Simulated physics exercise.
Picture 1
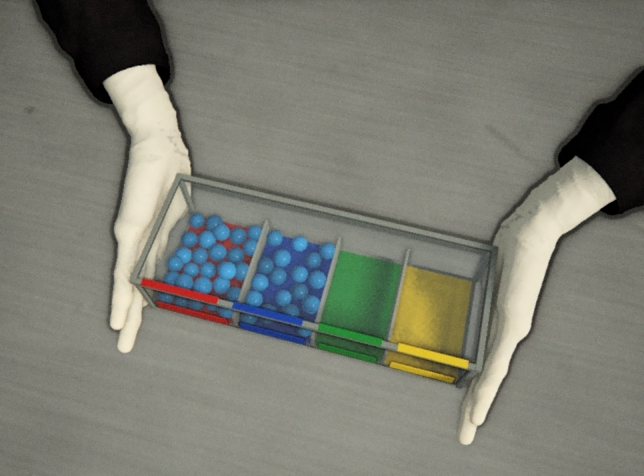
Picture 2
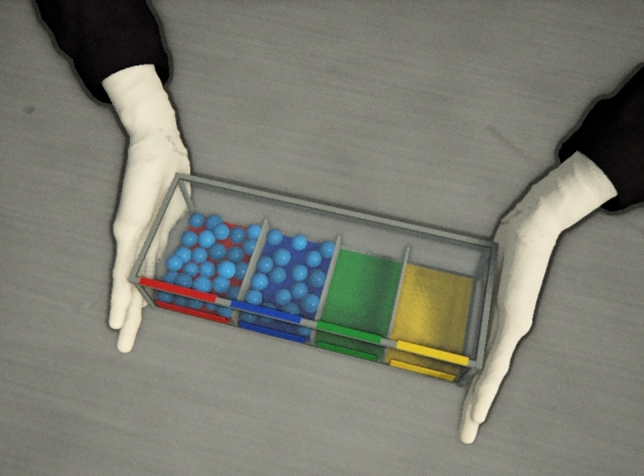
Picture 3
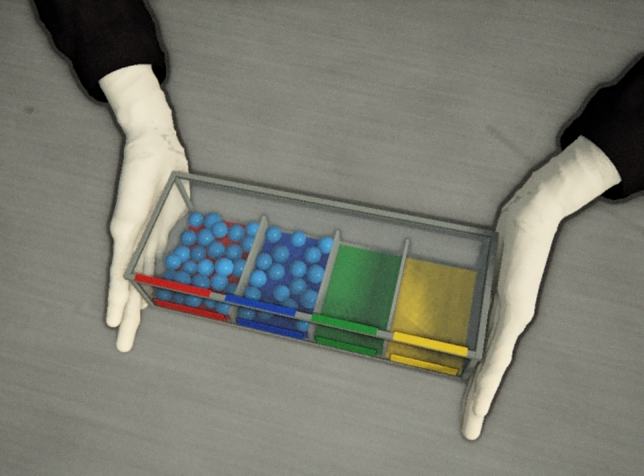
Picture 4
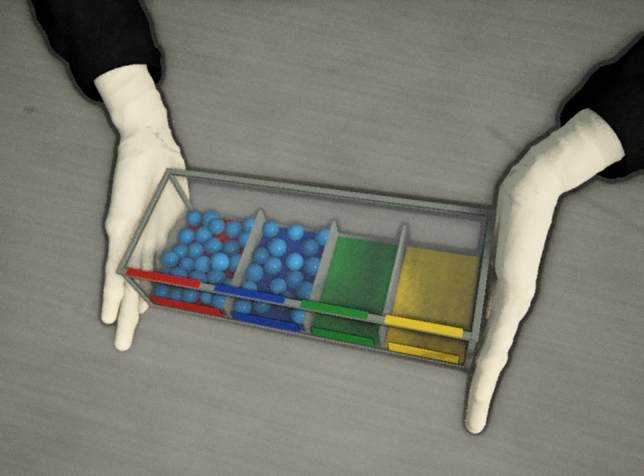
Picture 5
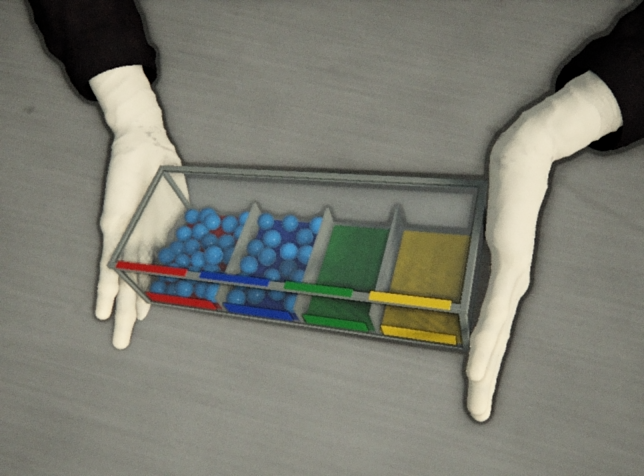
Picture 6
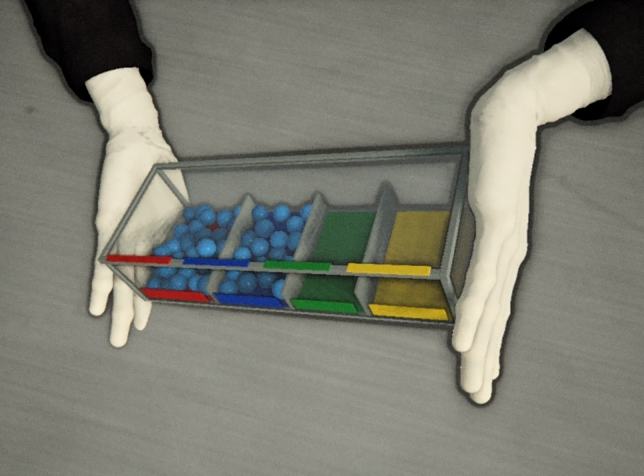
Clear sorting box of blue balls in red and blue sections, tilting gradually between two white-gloved hands, green and yellow sections empty.
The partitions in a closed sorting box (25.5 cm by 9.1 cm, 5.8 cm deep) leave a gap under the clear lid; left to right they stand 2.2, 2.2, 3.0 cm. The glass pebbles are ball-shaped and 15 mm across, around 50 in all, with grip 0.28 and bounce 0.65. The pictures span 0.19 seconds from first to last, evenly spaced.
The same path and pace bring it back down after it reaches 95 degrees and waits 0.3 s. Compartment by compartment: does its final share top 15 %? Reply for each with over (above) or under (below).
Red - over, blue - under, green - under, yellow - under.
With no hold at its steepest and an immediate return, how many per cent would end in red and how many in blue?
Red 100, blue 0.
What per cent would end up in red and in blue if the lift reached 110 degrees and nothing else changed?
The red compartment would get 100 per cent and the blue one 0 per cent.
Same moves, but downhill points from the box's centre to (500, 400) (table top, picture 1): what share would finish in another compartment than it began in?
Roughly 100 percent of them.
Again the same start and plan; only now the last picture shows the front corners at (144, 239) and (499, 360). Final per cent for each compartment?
Red 0; blue 0; green 20; yellow 80.
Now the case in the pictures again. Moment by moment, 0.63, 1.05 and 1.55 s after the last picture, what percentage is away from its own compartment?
35, 40, 35.
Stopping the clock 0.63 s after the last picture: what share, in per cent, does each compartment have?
Red 95, blue 5, green 0, yellow 0.
Then, 0.63 s after the last picture, tilt 95 degrees; red 95 %, blue 5 %.
Then, 1.05 s after the last picture, tilt 52 degrees; red 100 %.
Then, 1.55 s after the last picture, tilt 0 degrees; red 100 %.
In the end, red 100 %, blue 0 %, green 0 %, yellow 0 %.
